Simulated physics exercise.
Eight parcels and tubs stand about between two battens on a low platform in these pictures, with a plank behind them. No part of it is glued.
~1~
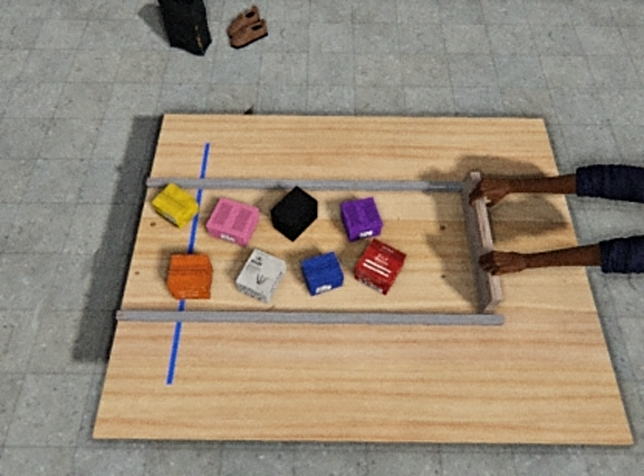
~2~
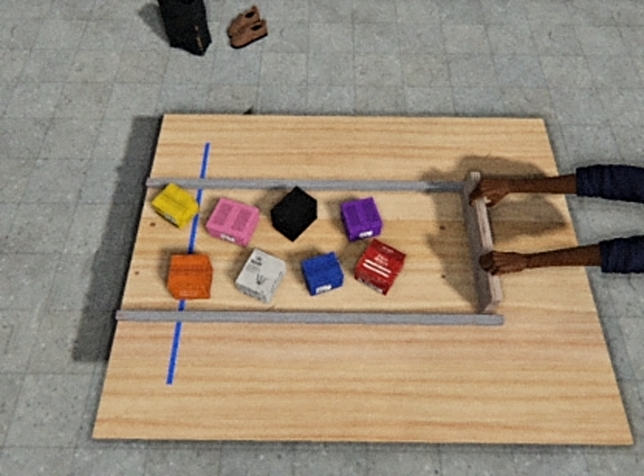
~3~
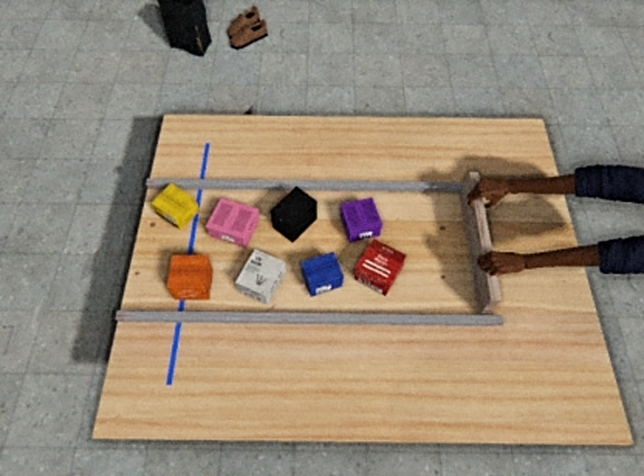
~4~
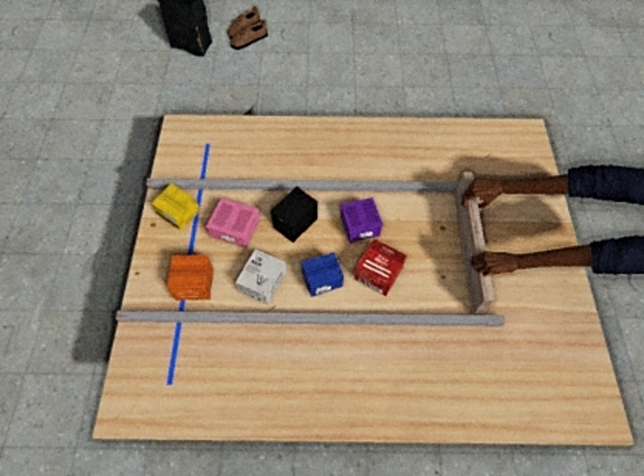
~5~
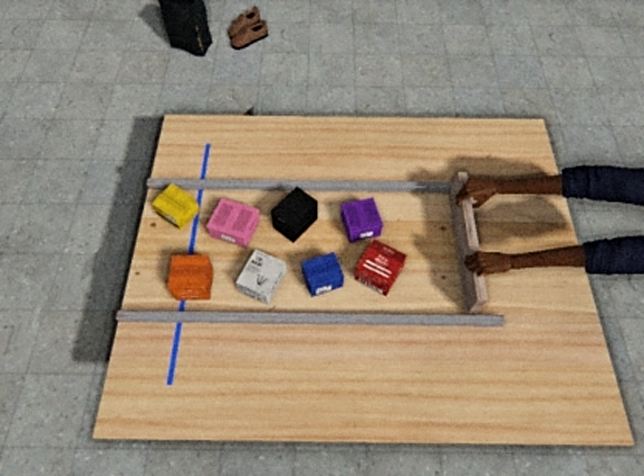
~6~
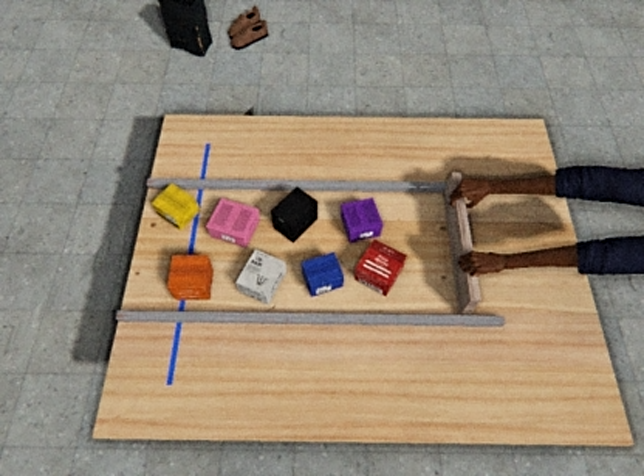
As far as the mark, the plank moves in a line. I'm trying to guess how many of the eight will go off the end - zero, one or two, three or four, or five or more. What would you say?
I would say three or four.
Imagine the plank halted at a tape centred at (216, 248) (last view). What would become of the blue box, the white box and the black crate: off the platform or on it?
Looking at each in turn, the blue box is still there, the white box is gone, and the black crate is still there.
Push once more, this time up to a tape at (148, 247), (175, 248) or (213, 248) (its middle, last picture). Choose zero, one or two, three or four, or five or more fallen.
One after the other, the answers are more than four; at least five; either three or four.
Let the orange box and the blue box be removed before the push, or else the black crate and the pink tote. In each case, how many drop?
That gives 2 in the first case, then 2 in the second.
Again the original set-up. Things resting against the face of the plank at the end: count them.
2 are in contact with it.
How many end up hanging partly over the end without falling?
2, I think.
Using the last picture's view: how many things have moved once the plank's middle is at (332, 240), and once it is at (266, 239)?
At the first spot 5, then 8.
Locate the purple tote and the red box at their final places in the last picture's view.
Listed as asked: First (177, 215), and then (165, 272).
A little later, none off yet; yellow parcel at rest near (176, 207); orange box at rest near (191, 278); pink tote at rest near (234, 223).
Next, none off yet; yellow parcel at rest near (176, 207); orange box shifted a little near (180, 277); pink tote shifted a little near (223, 224).
Later still, none off yet; yellow parcel tilted a little near (133, 198); orange box tilted a little near (107, 278); pink tote shifted well along near (158, 225).
When it is over, the number that fall off is three or four; down, white box, pink tote, orange box and yellow parcel.
